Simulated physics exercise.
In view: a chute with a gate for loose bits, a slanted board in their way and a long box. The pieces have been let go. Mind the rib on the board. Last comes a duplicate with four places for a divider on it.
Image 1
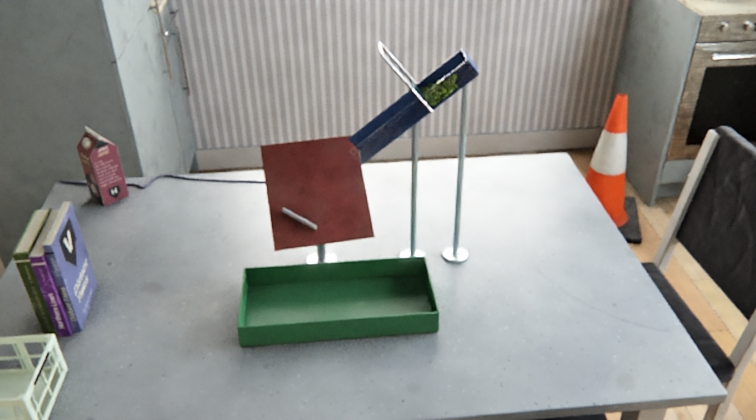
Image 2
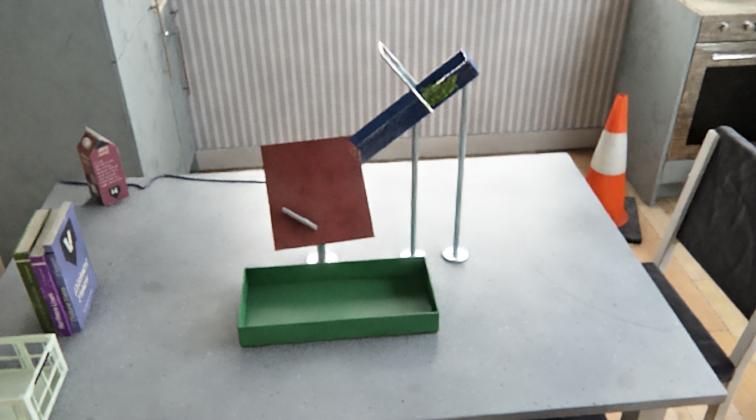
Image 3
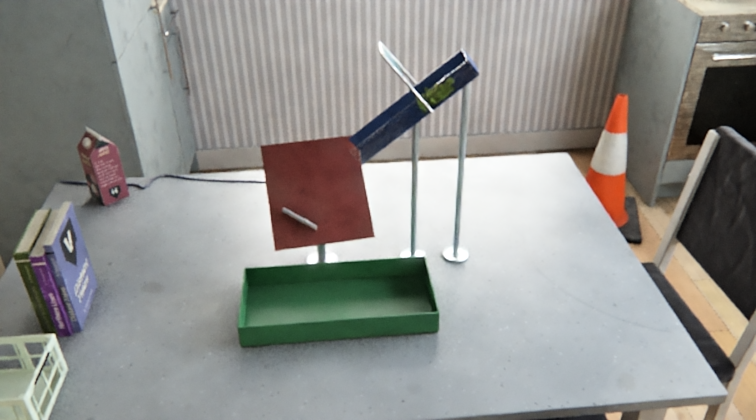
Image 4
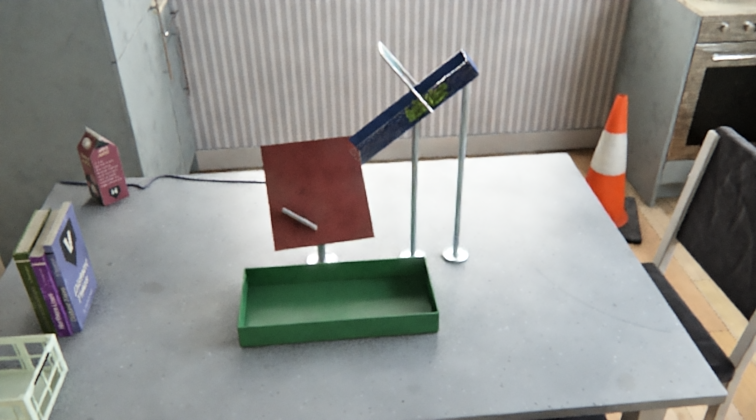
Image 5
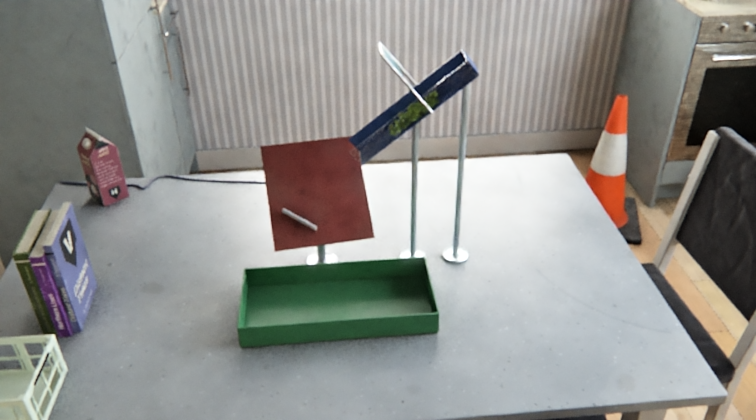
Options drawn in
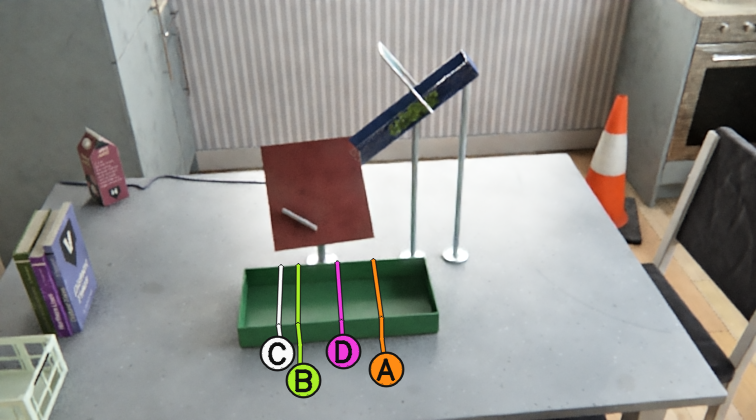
On a grey table, small green bits slide partway down a sloping blue chute.
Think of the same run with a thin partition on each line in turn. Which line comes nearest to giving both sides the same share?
I would pick line D.
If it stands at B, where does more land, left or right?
Right.
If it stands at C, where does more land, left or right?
Right.
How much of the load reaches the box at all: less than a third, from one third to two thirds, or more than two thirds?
It is more than two thirds.
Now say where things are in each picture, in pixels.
The first frame shows load behind the gate at (438, 89), dried peas; lip of the chute at (361, 158), sloping fairly steeply.
The second frame shows middle of the board at (317, 190), tilted fairly steeply; middle of its low edge at (326, 244); of its high edge at (309, 140).
The third frame shows front corners of the box at (238, 327) and (439, 312), empty; front of the load at (419, 102).
The fourth frame shows middle of the load at (423, 102); its front at (411, 120), about a quarter of the way to the lip; rib from (283, 208) to (317, 227).
The fifth frame shows middle of the load at (413, 115); its front at (392, 133), about half of the way to the lip.
On the marked copy, line A crosses the front rim at (381, 317); line B crosses the front rim at (297, 323); line C crosses the front rim at (278, 325); line D crosses the front rim at (341, 320).
With A, of what is caught, all on the left of the divider, none on the right.
With B, of what is caught, a small part on the left of the divider, nearly all on the right.
With C, of what is caught, a small part on the left of the divider, nearly all on the right.
With D, of what is caught, about half on the left of the divider, about half on the right.
